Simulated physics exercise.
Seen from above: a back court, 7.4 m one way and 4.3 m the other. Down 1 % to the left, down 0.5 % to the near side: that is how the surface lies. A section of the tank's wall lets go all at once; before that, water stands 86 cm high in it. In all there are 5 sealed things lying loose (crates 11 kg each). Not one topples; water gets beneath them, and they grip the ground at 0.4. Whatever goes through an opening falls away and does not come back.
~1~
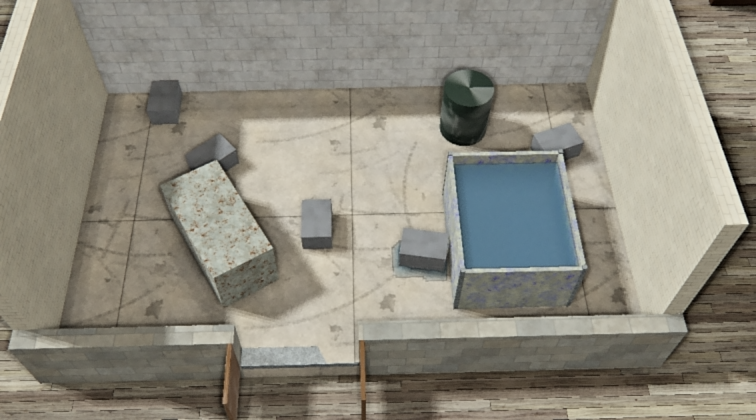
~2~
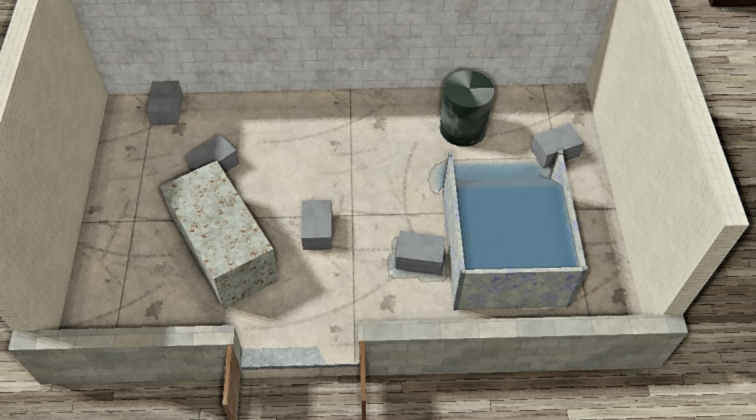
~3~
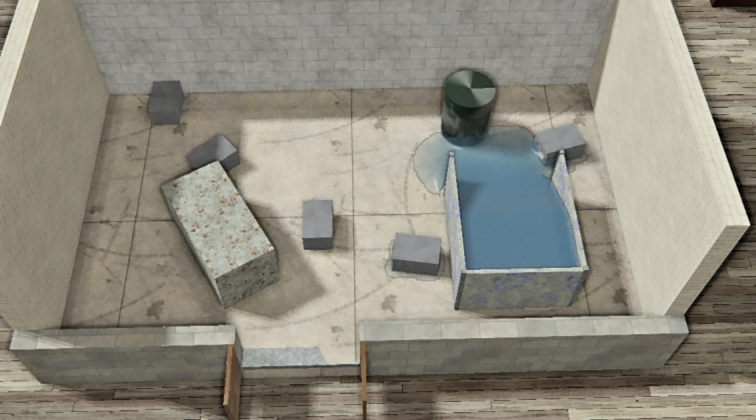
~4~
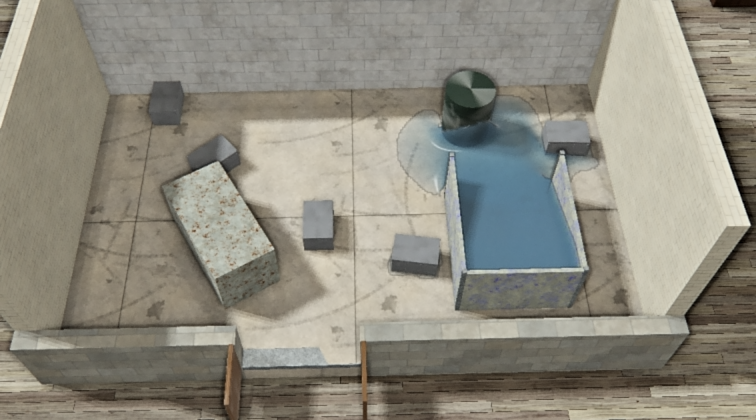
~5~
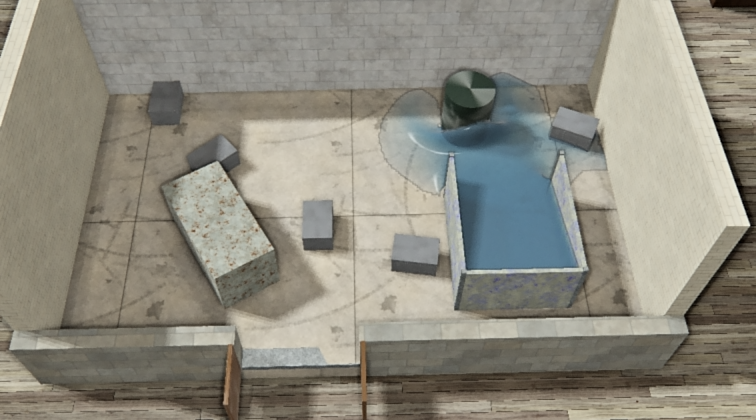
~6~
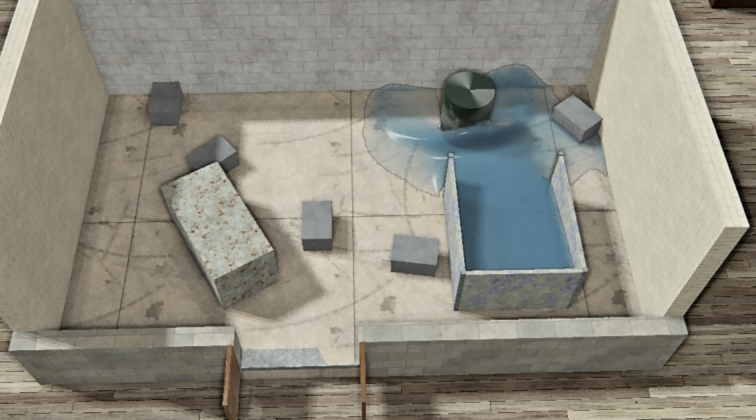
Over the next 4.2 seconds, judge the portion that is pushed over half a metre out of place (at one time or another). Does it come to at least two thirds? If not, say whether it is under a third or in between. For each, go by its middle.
No, between one and two thirds.
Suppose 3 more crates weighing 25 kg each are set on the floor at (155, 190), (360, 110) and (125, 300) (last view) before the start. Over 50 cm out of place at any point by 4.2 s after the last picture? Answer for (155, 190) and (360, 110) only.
First goes beyond, then goes beyond.
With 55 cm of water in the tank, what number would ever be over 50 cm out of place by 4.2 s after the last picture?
So the tally would be 3.
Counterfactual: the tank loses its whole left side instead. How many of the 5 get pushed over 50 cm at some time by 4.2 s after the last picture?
Then it comes to 4.
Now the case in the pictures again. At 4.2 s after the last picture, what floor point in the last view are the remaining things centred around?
Near (311, 270).
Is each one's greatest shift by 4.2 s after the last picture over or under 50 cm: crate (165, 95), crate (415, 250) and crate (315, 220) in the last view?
One by one: Above the line; below the line; below the line.
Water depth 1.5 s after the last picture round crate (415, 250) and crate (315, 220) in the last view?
About 0 and 0 cm.
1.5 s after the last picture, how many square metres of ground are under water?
I'd put it close to 17 m2.
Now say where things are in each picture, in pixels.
A crate at (559, 138) rests on the ground; a crate at (424, 243) rests on the ground; water covers 2.5 m2; 0 of 5 have shifted, in the first picture.
A crate at (559, 139), on the bottom; a crate at (421, 247), on the bottom, 4 cm from its start; water covers 3.5 m2; 0 of 5 have shifted, in the second picture.
A crate at (561, 138) rests on the ground; a crate at (417, 248) rests on the ground, 10 cm from its start; water covers 4.6 m2; 1 of 5 have shifted, in the third picture.
A crate at (568, 131), on the bottom, 18 cm from its start; a crate at (417, 249), on the bottom, 12 cm from its start; 5.7 m2 under water; 2 of 5 have shifted, in the fourth picture.
A crate at (576, 122) rests on the ground, 42 cm from its start; a crate at (416, 249) rests on the ground, 12 cm from its start; 7.0 m2 under water; 2 of 5 have shifted, in the fifth picture.
A crate at (579, 113) rests on the ground, 62 cm from its start; a crate at (415, 249), on the bottom, 12 cm from its start; 8.0 m2 under water; 2 of 5 have shifted, in the sixth picture.
Then, 0.4 s after the last picture 1 of 5 are over 50 cm from their spots; 1 afloat.
Then, 1.5 s after the last picture 1 of 5 are over 50 cm from their spots; 1 afloat.
Then, 2.8 s after the last picture 2 of 5 are over 50 cm from their spots; 3 afloat.
Then, 4.2 s after the last picture 3 of 5 are over 50 cm from their spots, and 3 have been at some point; 3 afloat.
